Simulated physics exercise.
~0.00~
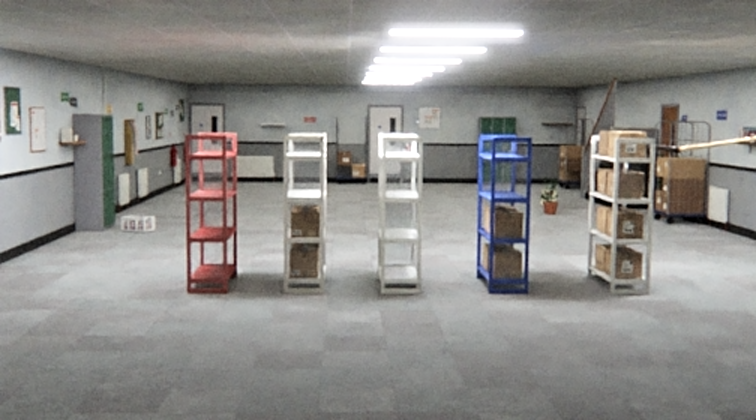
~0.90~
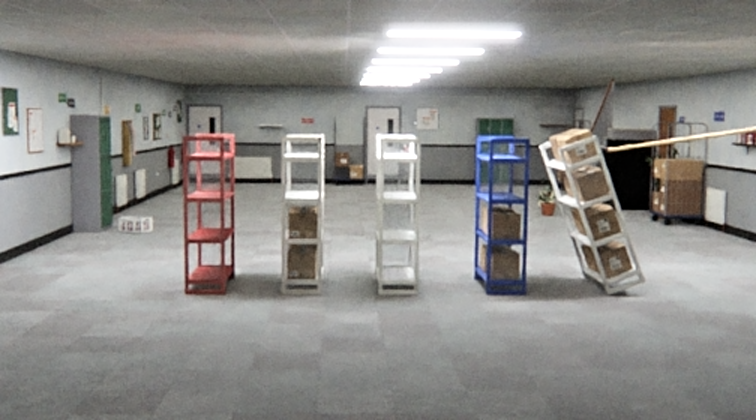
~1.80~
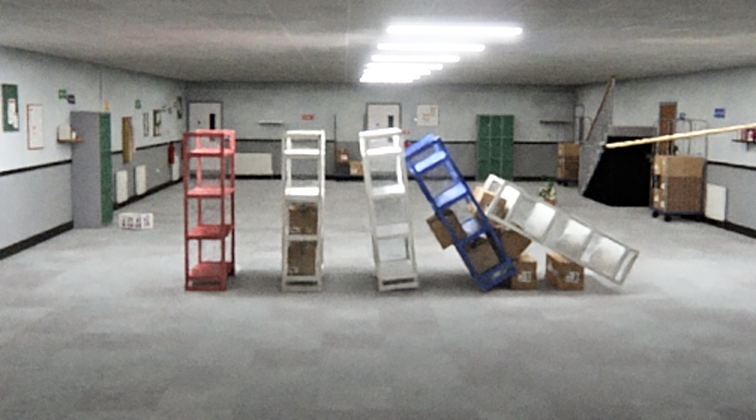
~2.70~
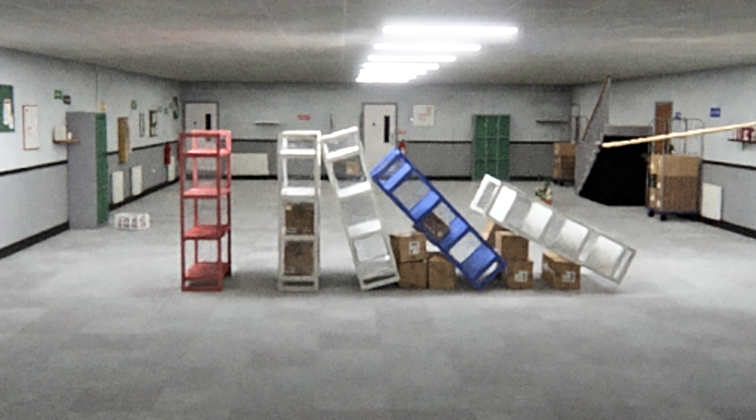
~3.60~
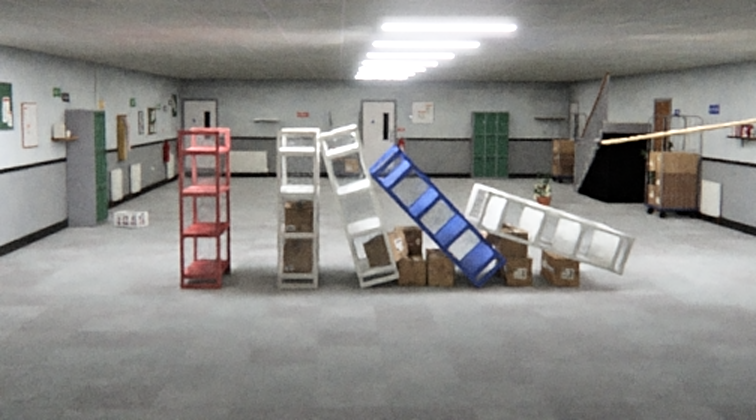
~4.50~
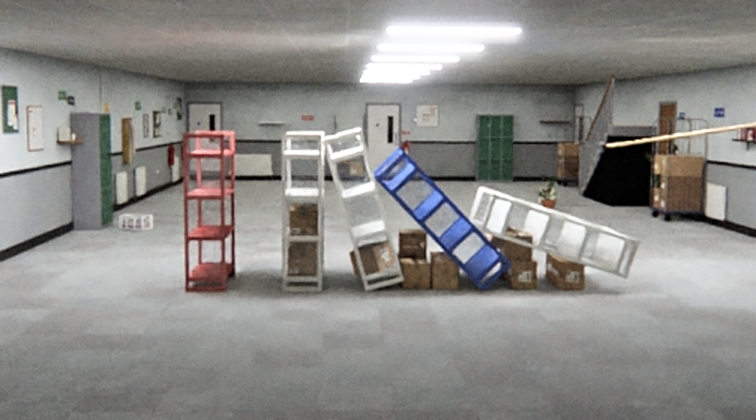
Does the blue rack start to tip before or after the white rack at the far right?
The blue rack starts to tip after the white rack at the far right, which is already leaning while the blue one still stands upright.
